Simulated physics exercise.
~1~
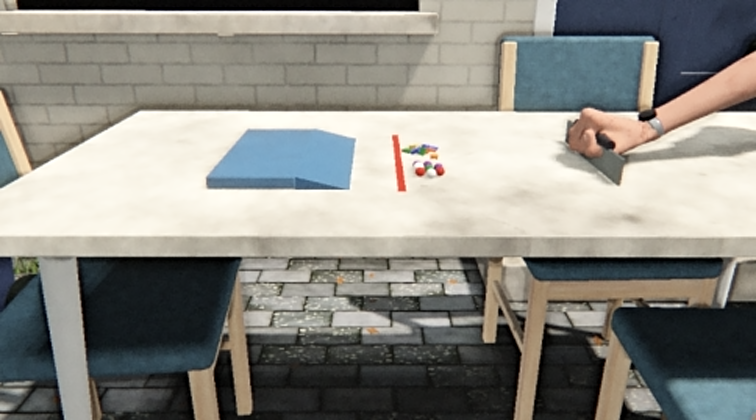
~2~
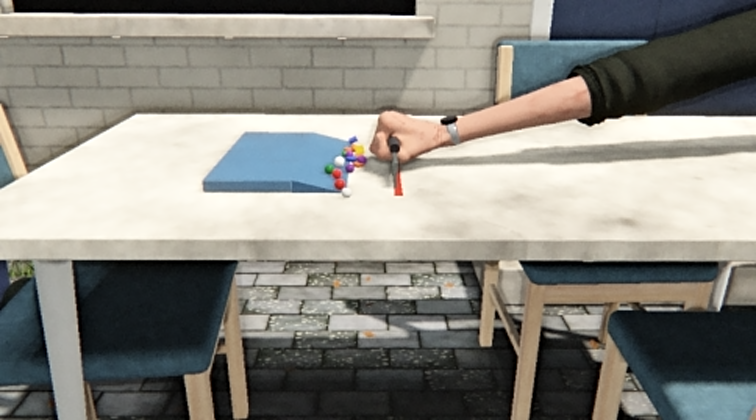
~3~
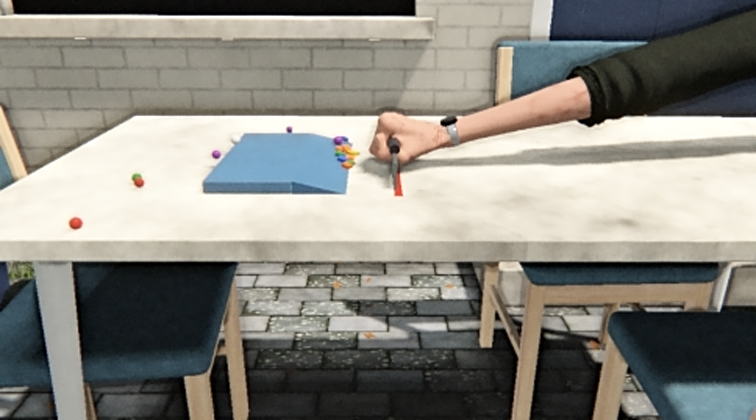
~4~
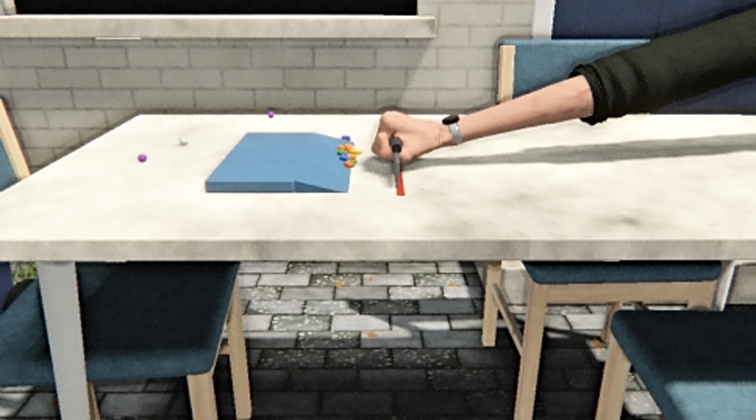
The video shows a hand sweeping a scraper left across a table, pushing two groups of small colourful pieces toward a low blue wedge and stopping at red tape. Most of the nearer balls roll over the wedge and beyond, while the farther pieces stay bunched around its right edge.
